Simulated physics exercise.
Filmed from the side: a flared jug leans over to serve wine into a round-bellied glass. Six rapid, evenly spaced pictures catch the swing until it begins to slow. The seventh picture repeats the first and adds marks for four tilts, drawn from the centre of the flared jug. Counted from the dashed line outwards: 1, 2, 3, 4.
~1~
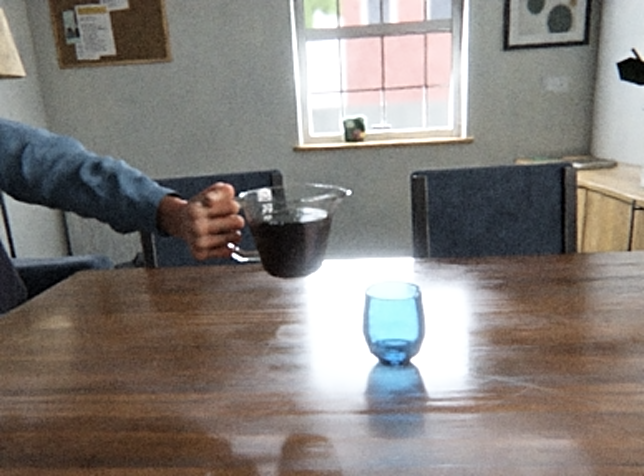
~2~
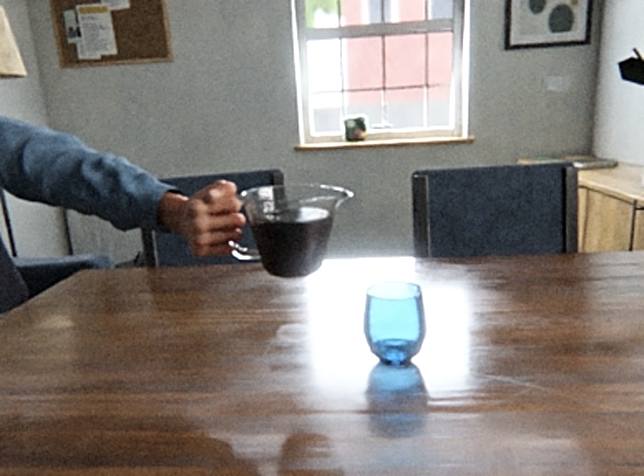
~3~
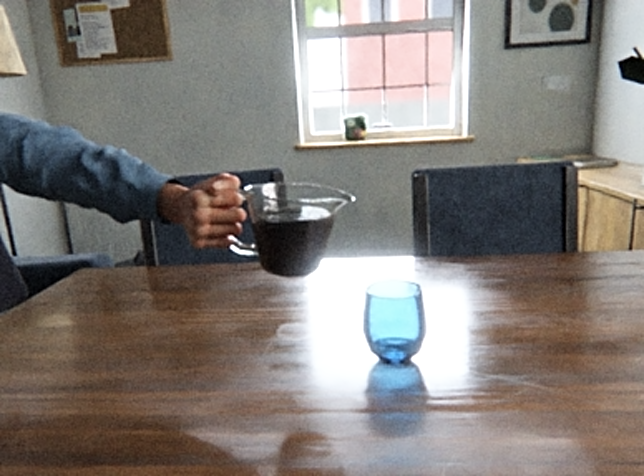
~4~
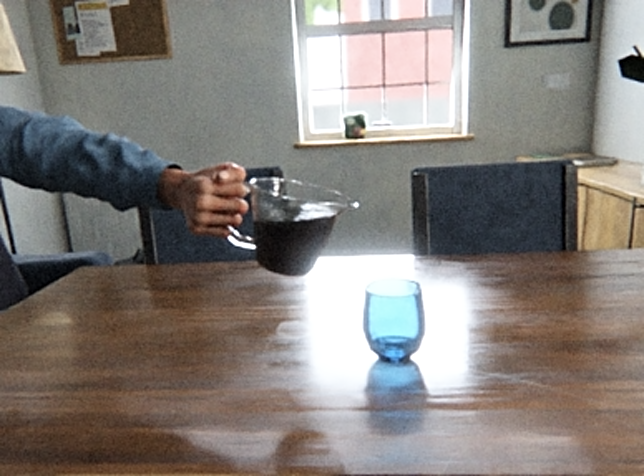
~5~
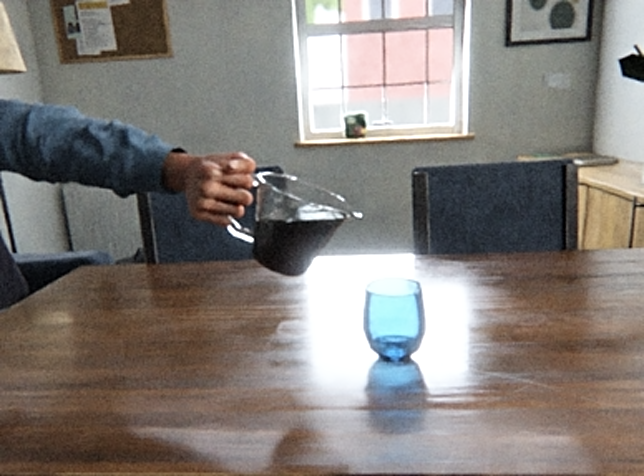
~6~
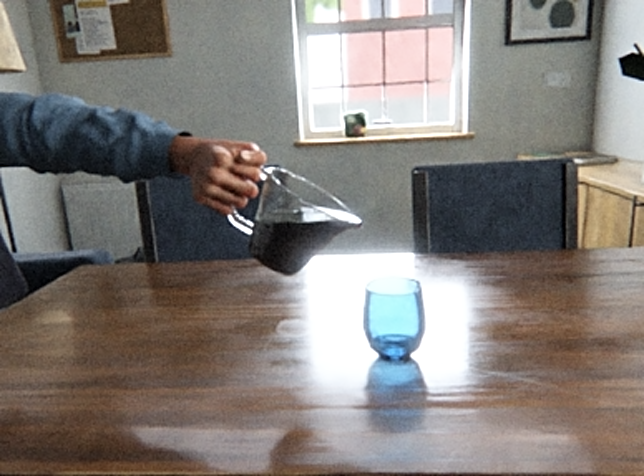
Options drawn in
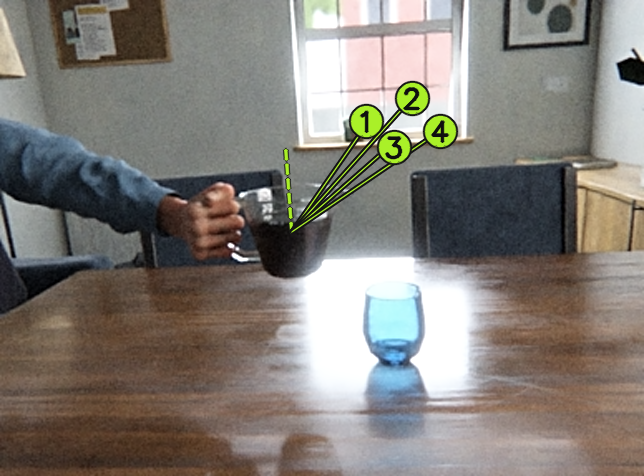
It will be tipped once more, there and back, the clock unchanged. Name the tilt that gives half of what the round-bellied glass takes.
Line 3 does it best.
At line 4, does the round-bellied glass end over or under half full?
Over half.
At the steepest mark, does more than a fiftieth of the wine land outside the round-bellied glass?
No.
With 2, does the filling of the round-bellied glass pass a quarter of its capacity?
Yes.
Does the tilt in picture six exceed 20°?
Yes, it does.
On the marked copy, 1 at (358, 136); 2 at (400, 110); 3 at (378, 155); 4 at (425, 140).
Choosing 1, the round-bellied glass ends with about 19 % of what it can hold.
Choosing 2, the round-bellied glass ends with about 34 % of what it can hold.
Choosing 3, the round-bellied glass ends with about 49 % of what it can hold.
Choosing 4, the round-bellied glass ends with about 66 % of what it can hold.
